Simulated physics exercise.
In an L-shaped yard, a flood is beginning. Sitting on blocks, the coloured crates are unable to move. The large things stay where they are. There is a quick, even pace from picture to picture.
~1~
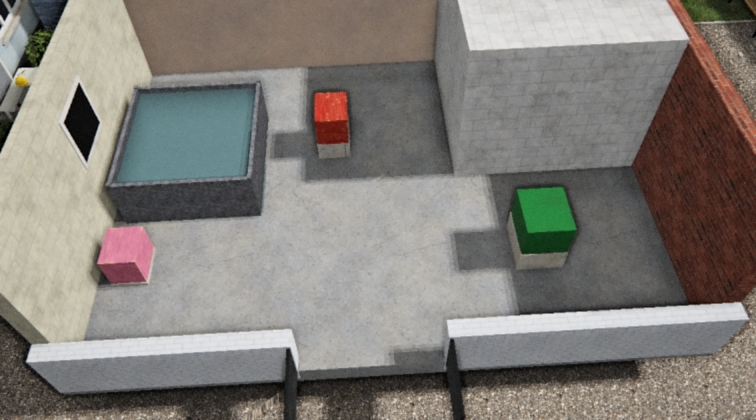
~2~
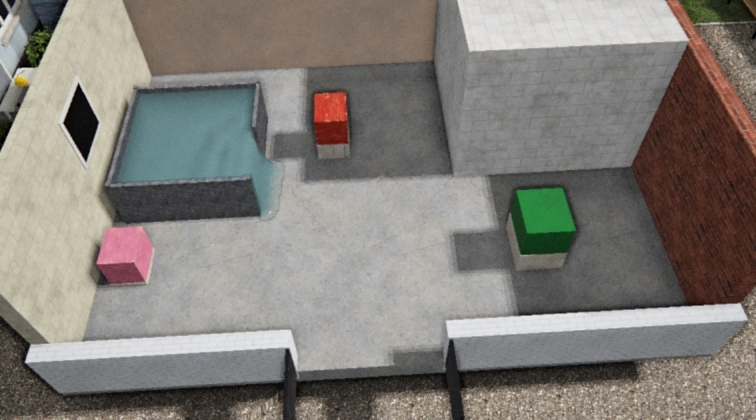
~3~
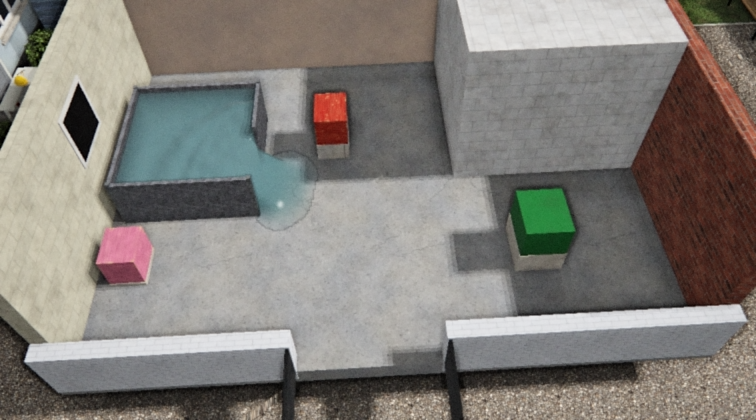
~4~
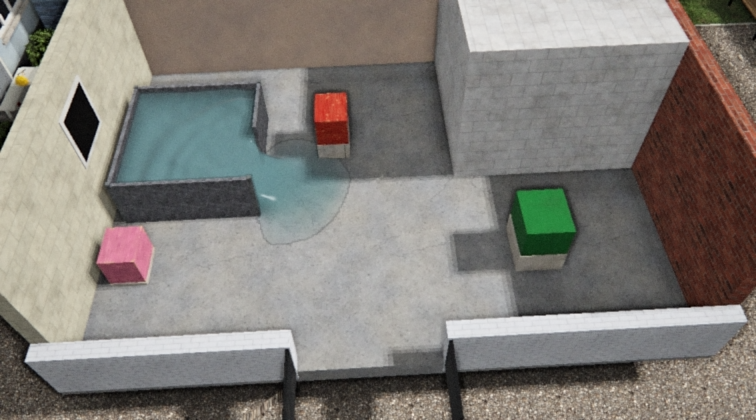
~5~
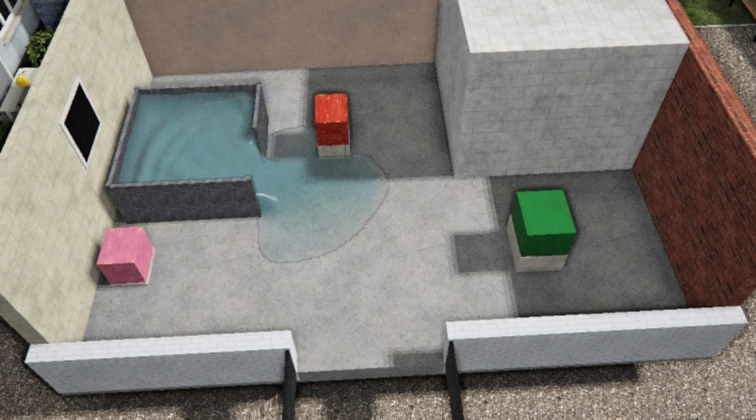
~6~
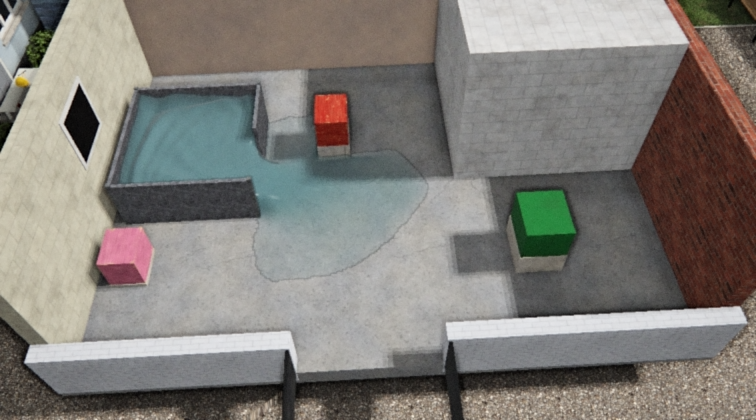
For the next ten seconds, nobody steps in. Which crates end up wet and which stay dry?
Green crate: Clear; red crate: Clear; pink crate: Clear.
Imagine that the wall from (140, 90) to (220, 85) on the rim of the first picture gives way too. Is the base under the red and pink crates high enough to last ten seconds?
My reading: Red stays untouched, pink gets drenched.
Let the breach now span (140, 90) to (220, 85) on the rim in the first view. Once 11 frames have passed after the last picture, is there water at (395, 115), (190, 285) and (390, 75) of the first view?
In the order given, the spots are swamped, not soaked and swamped.
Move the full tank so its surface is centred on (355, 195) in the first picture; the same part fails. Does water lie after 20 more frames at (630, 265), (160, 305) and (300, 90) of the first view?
First drenched; next unwetted; last unwetted.
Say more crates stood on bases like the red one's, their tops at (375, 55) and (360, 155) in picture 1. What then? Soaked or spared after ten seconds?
Is left dry, becomes wet.
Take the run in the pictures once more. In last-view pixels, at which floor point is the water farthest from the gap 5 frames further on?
The front's farthest point is close to (579, 206).
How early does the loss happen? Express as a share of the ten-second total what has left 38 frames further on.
Around 50 % of the total, roughly.
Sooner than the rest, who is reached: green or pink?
My answer: The green crate.
A moment on, water covers 40 % of the floor; the green crate water round its plinth, the red crate water round its plinth, the pink crate not reached.
Next, water covers 55 % of the floor; the green crate water round its plinth, the red crate water round its plinth, the pink crate not reached.
Then, water covers 70 % of the floor; the green crate water round its plinth, the red crate water round its plinth, the pink crate not reached.
Later, water covers 80 % of the floor; the green crate water round its plinth, the red crate water round its plinth, the pink crate not reached.
In the end, water covers 95 % of the floor; the green crate stayed above the water, the red crate stayed above the water, the pink crate stayed above the water.
